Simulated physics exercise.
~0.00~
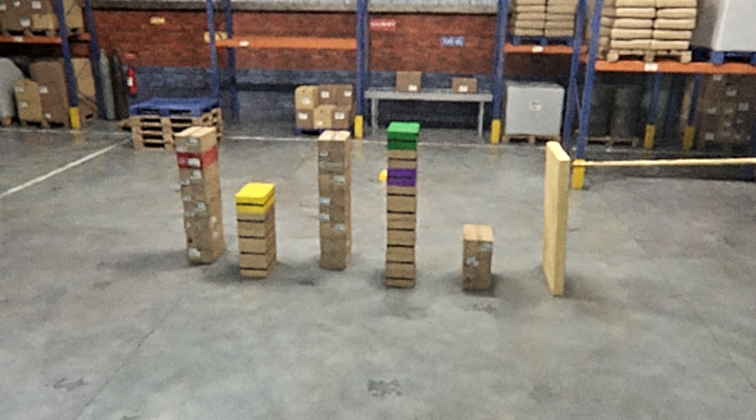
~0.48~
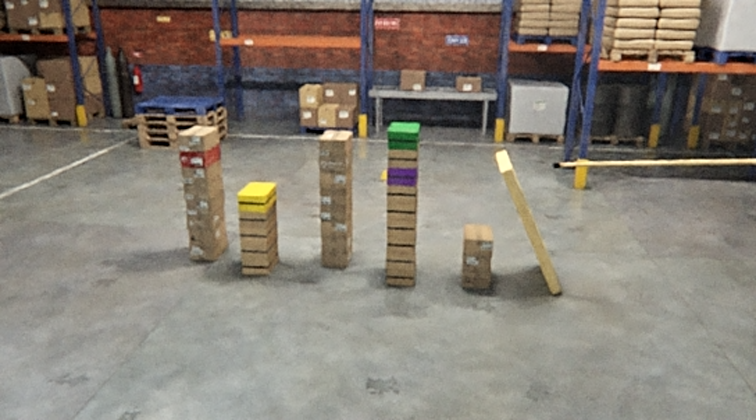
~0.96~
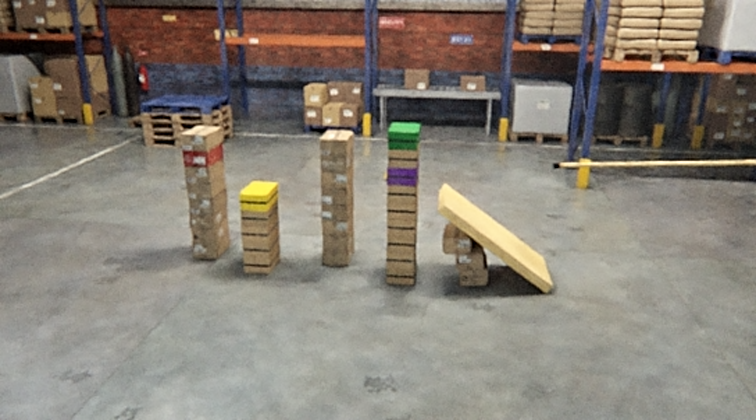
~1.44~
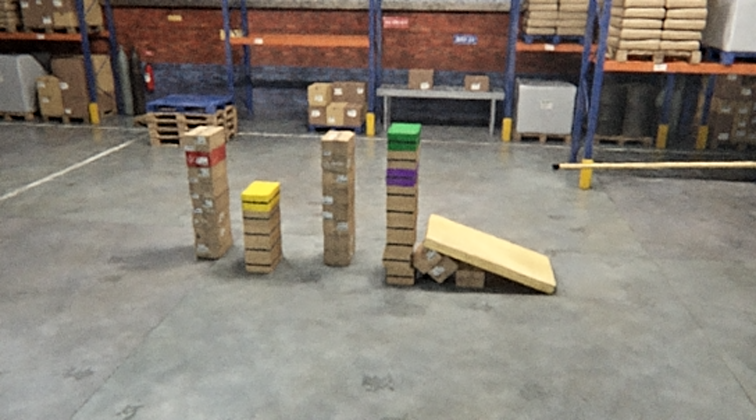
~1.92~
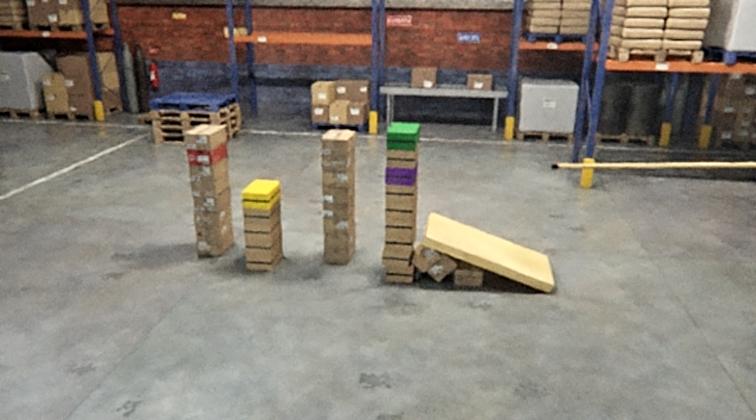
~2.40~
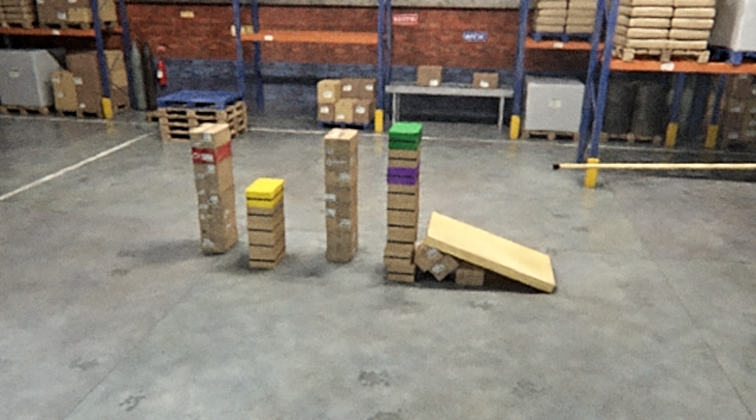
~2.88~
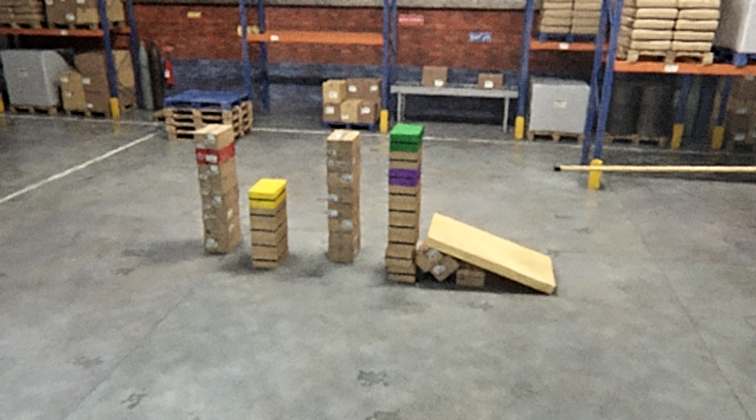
A pale board tips left onto a short parcel stack, toppling it beside standing columns.
